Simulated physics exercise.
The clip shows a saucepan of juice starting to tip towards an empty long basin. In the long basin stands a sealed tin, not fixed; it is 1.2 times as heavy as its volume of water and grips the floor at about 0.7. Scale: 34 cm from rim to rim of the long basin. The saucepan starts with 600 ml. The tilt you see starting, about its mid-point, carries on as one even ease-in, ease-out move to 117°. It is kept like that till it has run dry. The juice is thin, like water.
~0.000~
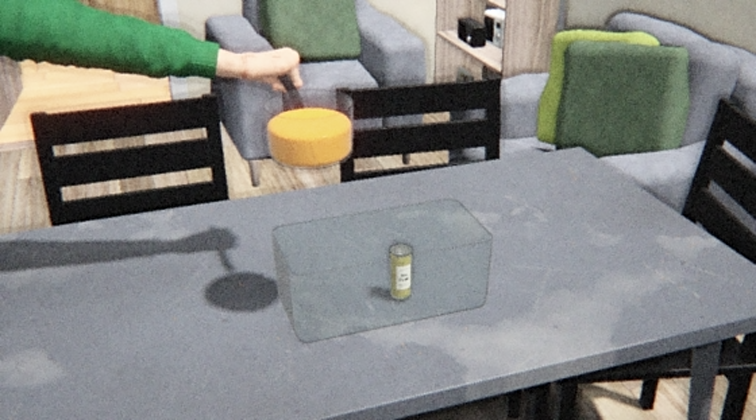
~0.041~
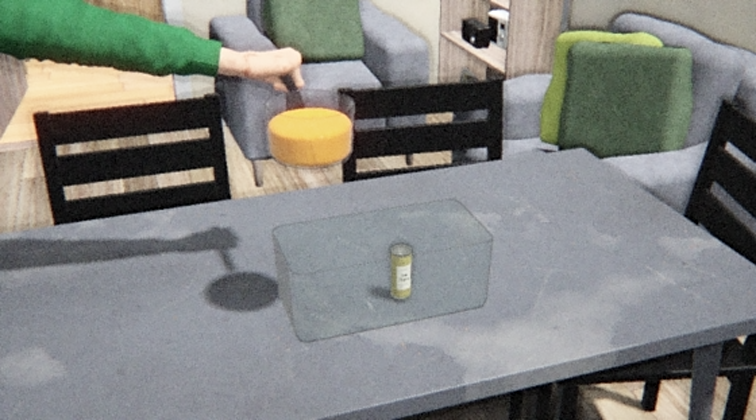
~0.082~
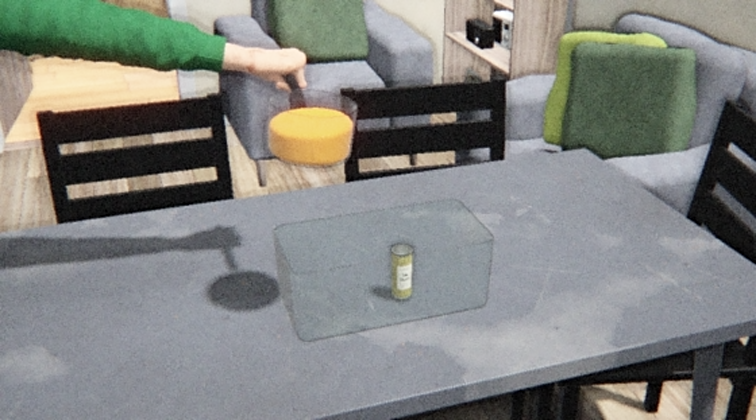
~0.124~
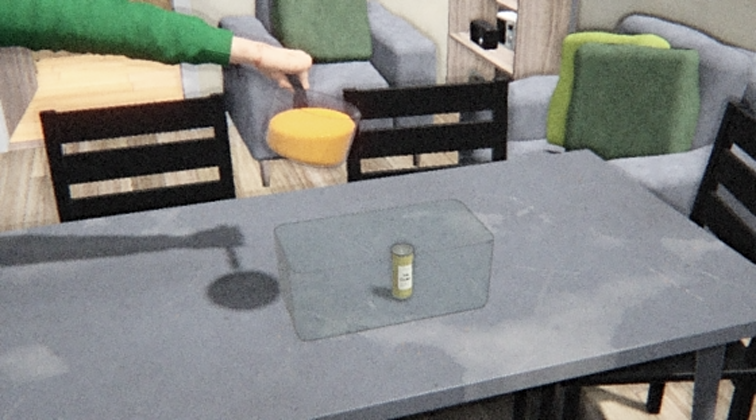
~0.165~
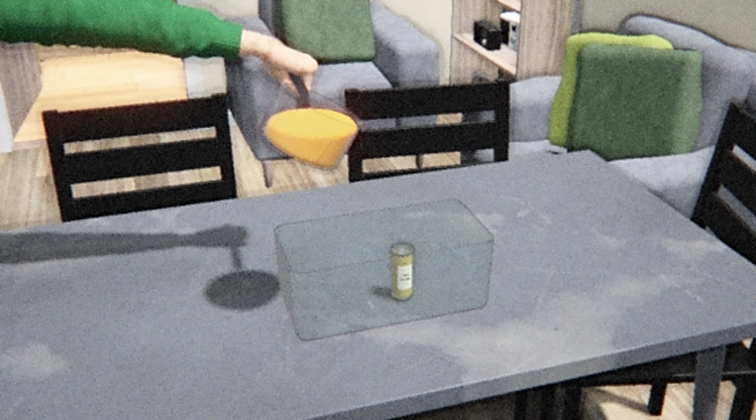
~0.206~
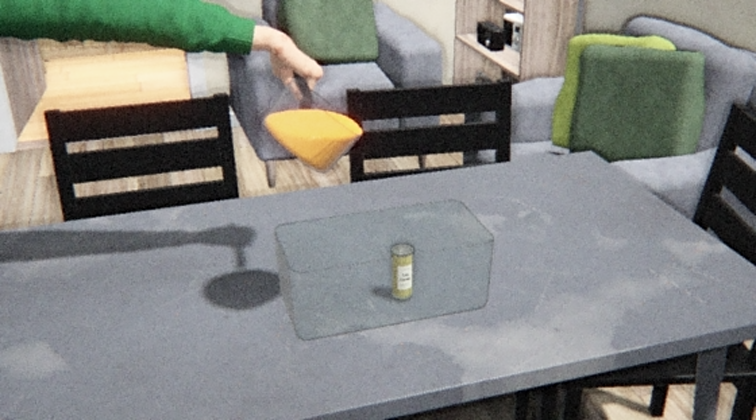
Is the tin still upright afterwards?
The tin goes over.
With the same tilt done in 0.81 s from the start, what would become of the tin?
Then it goes over.
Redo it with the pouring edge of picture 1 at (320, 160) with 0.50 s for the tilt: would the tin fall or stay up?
Then it keeps standing.
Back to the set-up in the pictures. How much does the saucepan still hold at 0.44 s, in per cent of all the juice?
About 22 per cent.
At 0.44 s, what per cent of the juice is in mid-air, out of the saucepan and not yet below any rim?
Some 64 per cent.
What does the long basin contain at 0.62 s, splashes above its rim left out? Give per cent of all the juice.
Near 88 in a hundred.
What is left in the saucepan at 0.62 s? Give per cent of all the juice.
Near 3 in a hundred.
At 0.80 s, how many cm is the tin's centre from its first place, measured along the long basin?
About 7 cm.
By 0.44 s the tilt is 113° and 22 per cent is still to pour; the tin stands where it began.
By 0.62 s the tilt is 117° and 3 per cent is still to pour; the tin leans 4°.
By 0.80 s the tilt is 117° and 0 per cent is still to pour; the tin lies on its side.
By 1.00 s the tilt is 117° and 0 per cent is still to pour; the tin lies on its side.
At rest the tin lies on its side.
